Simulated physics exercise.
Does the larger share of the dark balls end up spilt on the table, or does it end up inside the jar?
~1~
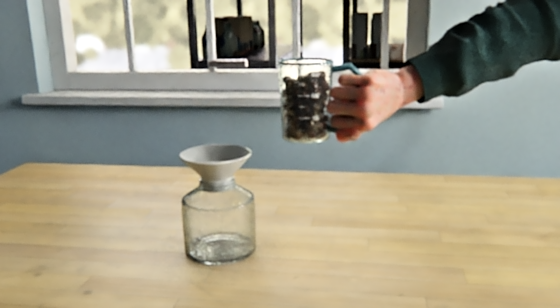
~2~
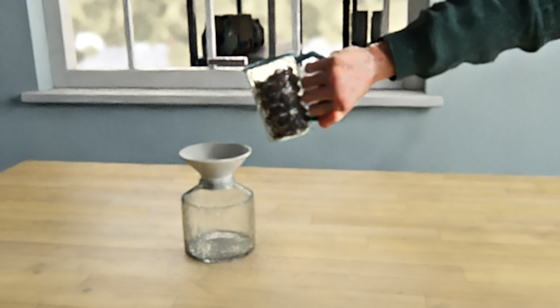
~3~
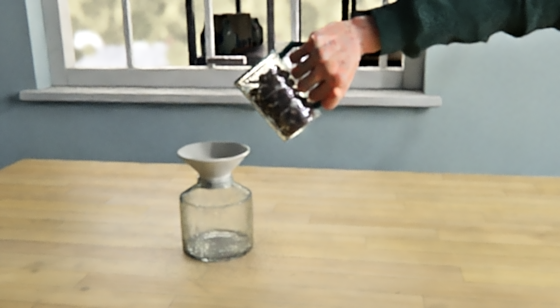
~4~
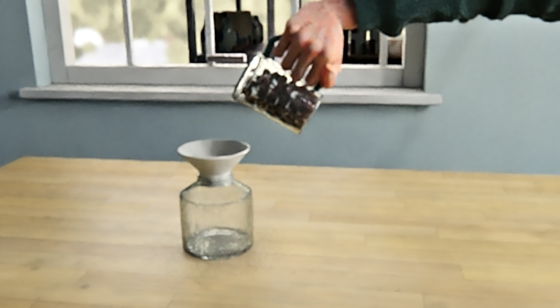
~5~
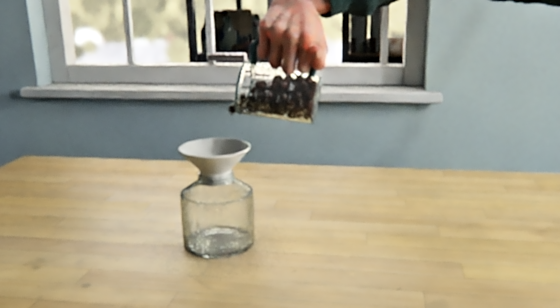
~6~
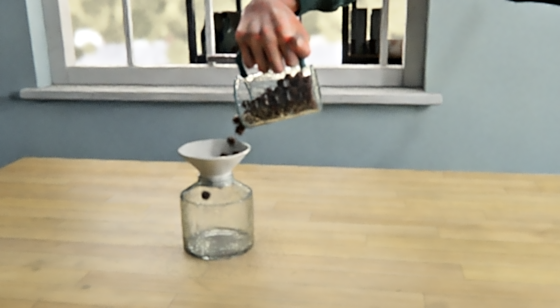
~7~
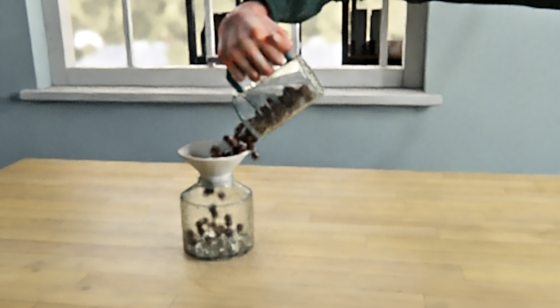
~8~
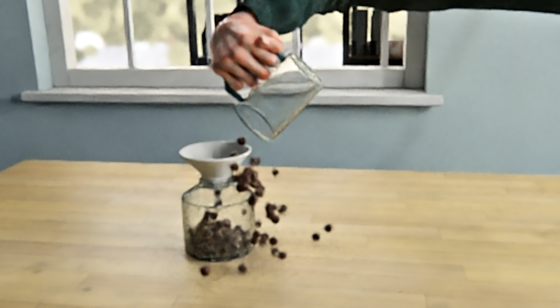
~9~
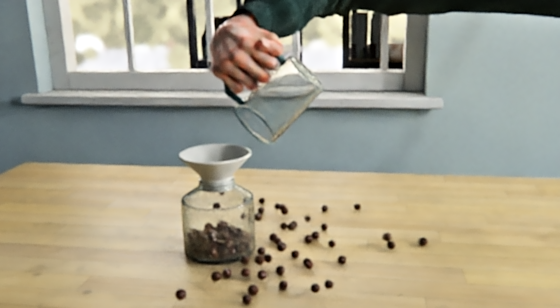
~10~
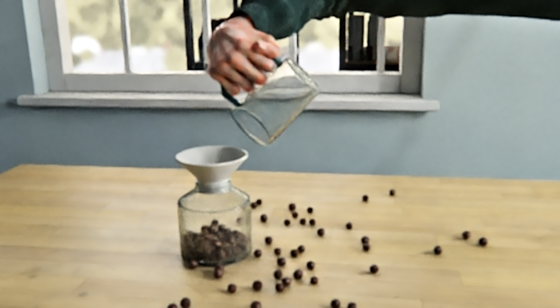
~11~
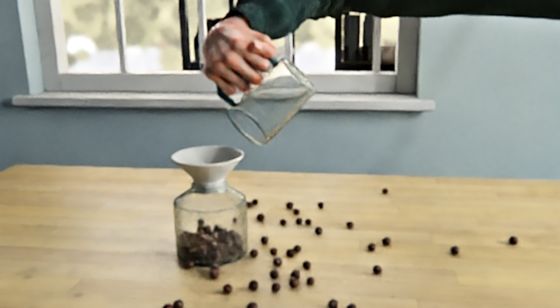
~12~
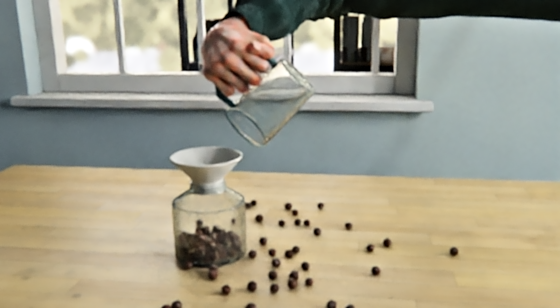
The larger share ends up inside the jar. A smaller but clear part is spilt across the table, and hardly any stay in the cup or funnel.
At first, a hand holds a glass cup full of small dark balls upright, to the right of a glass jar with a funnel in its mouth on a wooden table. The hand moves left and tips the cup until it lies on its side above the funnel. A few balls drop in, and then the rest rush out as the cup tilts further. Many fall into the jar, but others tumble past its right side and scatter across the table. In the end, the cup is empty, the funnel looks clear, and most of the balls rest in the jar.
